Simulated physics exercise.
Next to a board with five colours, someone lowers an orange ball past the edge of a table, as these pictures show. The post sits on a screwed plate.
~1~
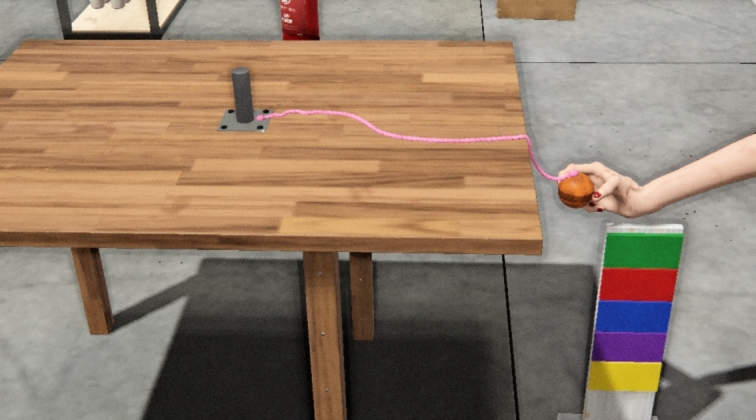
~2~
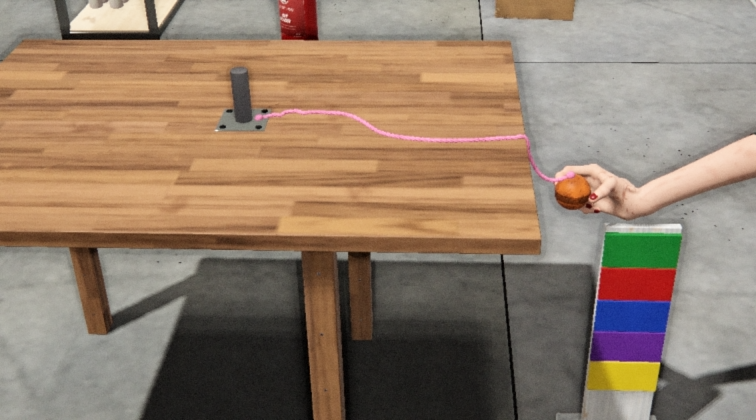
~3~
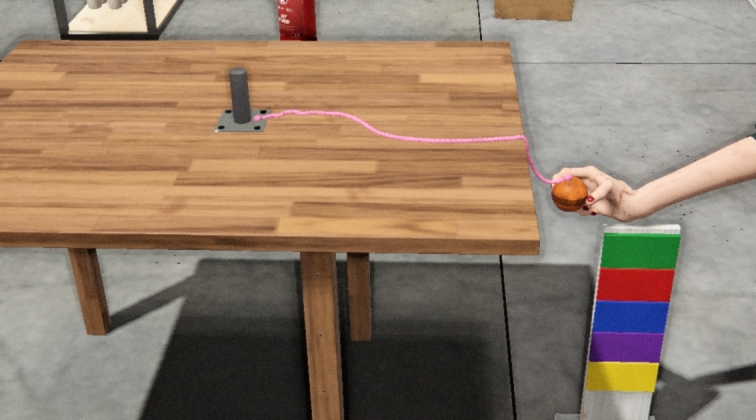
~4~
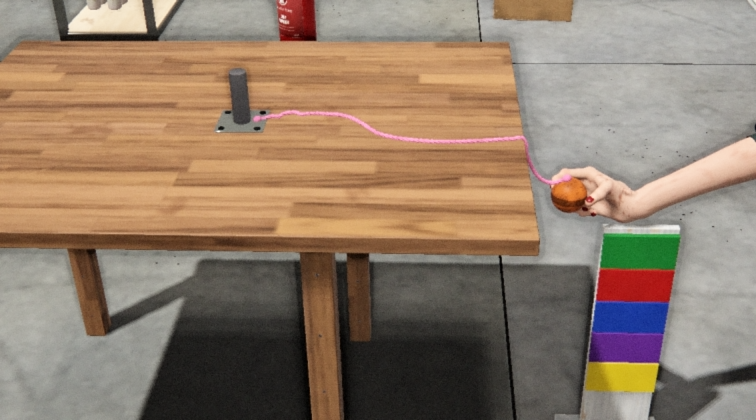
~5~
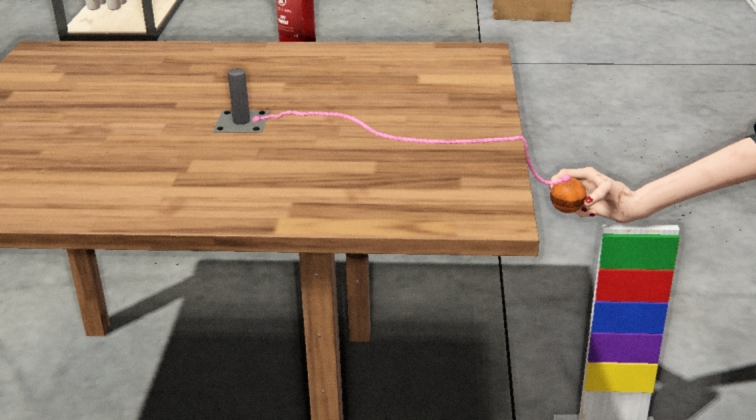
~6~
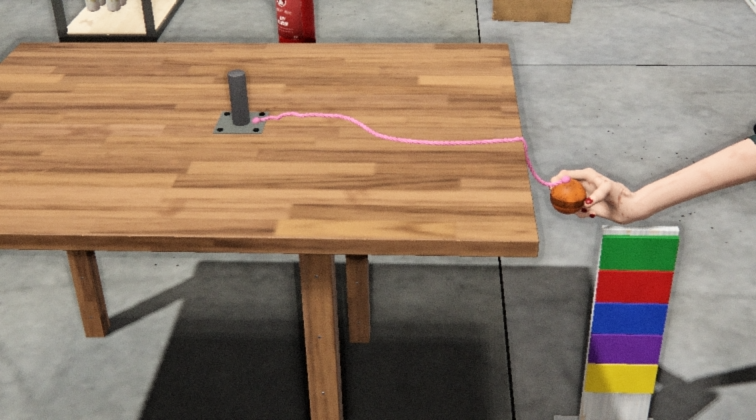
On a wooden table over a grey floor, a pink cord runs from a dark upright post past the right edge to an orange ball held by a hand, which barely moves beside an upright strip of coloured bands.
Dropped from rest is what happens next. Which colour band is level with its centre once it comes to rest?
The green band.
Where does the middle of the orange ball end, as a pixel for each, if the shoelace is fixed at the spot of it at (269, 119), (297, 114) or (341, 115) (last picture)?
Result per try (px, approx.): (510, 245); (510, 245); (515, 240).
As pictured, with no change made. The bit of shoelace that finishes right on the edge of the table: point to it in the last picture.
Around (499, 141).
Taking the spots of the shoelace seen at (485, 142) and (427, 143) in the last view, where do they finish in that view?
End points: Roughly (514, 136); roughly (457, 133).
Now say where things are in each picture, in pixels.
Orange ball (576, 191); green (643, 253); red (638, 286); blue (634, 318); purple (629, 349); yellow (625, 377), in the first picture.
Orange ball (573, 192); shoelace through (285, 113) (348, 115) (395, 136) (466, 141) (526, 144), in the second picture.
Orange ball (570, 194), in the third picture.
Orange ball (569, 195); shoelace through (283, 114) (346, 116) (394, 138) (464, 142) (525, 145), in the fourth picture.
Orange ball (568, 196), in the fifth picture.
Orange ball (568, 197); shoelace through (282, 116) (346, 118) (393, 139) (463, 143) (524, 147), in the sixth picture.
Soon after, ball near (528, 237); level with green.
Then, ball near (529, 245); level with green.
Further on, ball near (507, 249); level with green.
At rest, ball near (507, 250); level with green. Its centre hangs level with the green band.
